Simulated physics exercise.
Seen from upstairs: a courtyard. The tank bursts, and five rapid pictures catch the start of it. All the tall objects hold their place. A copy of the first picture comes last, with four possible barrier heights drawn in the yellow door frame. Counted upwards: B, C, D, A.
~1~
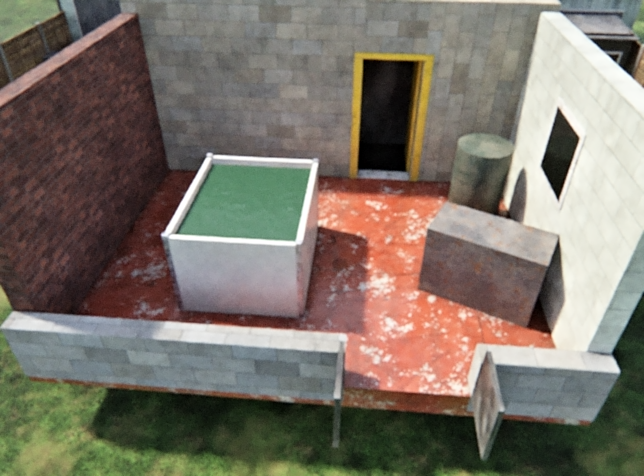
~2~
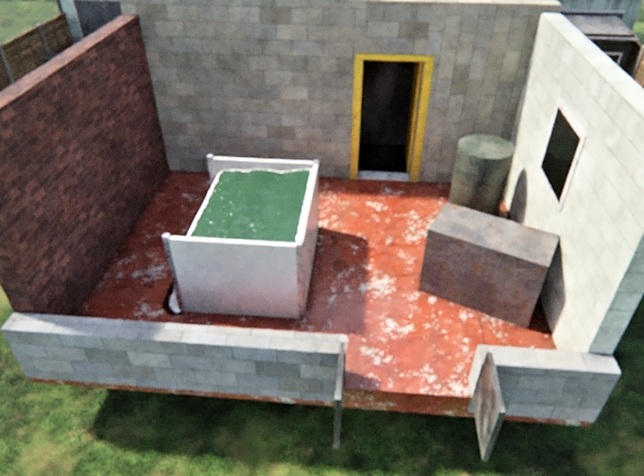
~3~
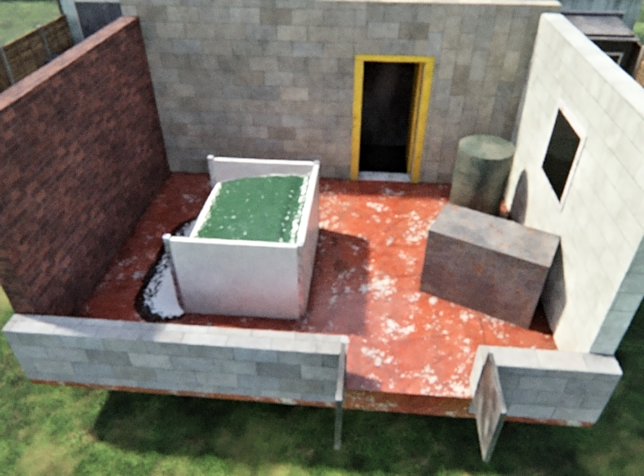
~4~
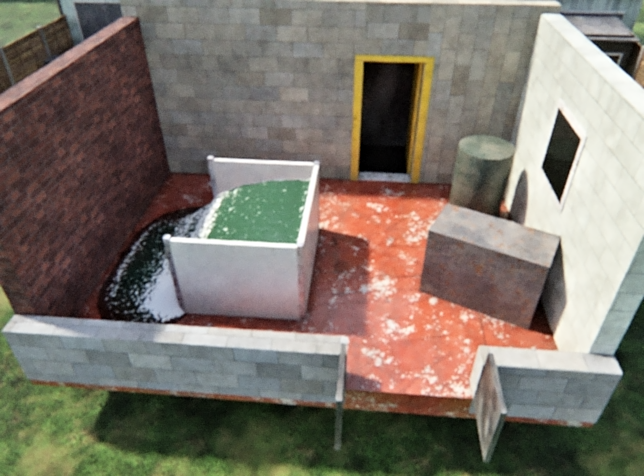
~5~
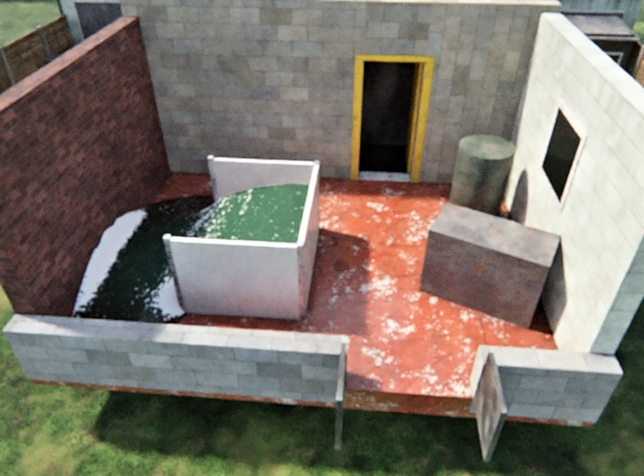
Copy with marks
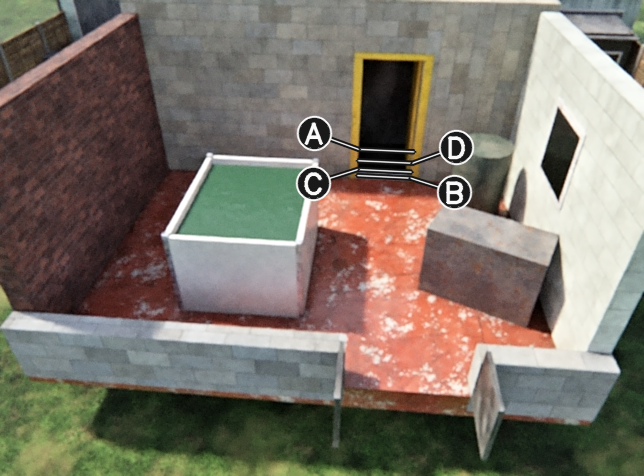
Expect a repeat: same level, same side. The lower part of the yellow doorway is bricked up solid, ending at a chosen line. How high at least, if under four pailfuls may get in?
Take C.
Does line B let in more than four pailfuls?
Yes, that goes wrong.
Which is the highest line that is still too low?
Line B.
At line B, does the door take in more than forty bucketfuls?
No.
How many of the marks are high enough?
Three of them.
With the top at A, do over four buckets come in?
No, that is safe.
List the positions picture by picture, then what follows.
Water in the tank at rest, its middle at (249, 200); foot of the yellow doorway at (383, 179); open gate at (412, 336).
Water covers 3 % of the ground and shows as far out as (172, 300).
Water covers 7 % of the ground and shows as far out as (161, 292).
Water covers 14 % of the ground and shows as far out as (183, 211).
Water covers 19 % of the ground and shows as far out as (146, 209).
On the marked copy, A at (386, 150); B at (383, 176); C at (384, 170); D at (385, 161); from the bottom up B, C, D, A.
Choosing A, nothing gets over.
Choosing B, about 12 bucketfuls get in.
Choosing C, a splash gets over, under a bucket.
Choosing D, nothing gets over.
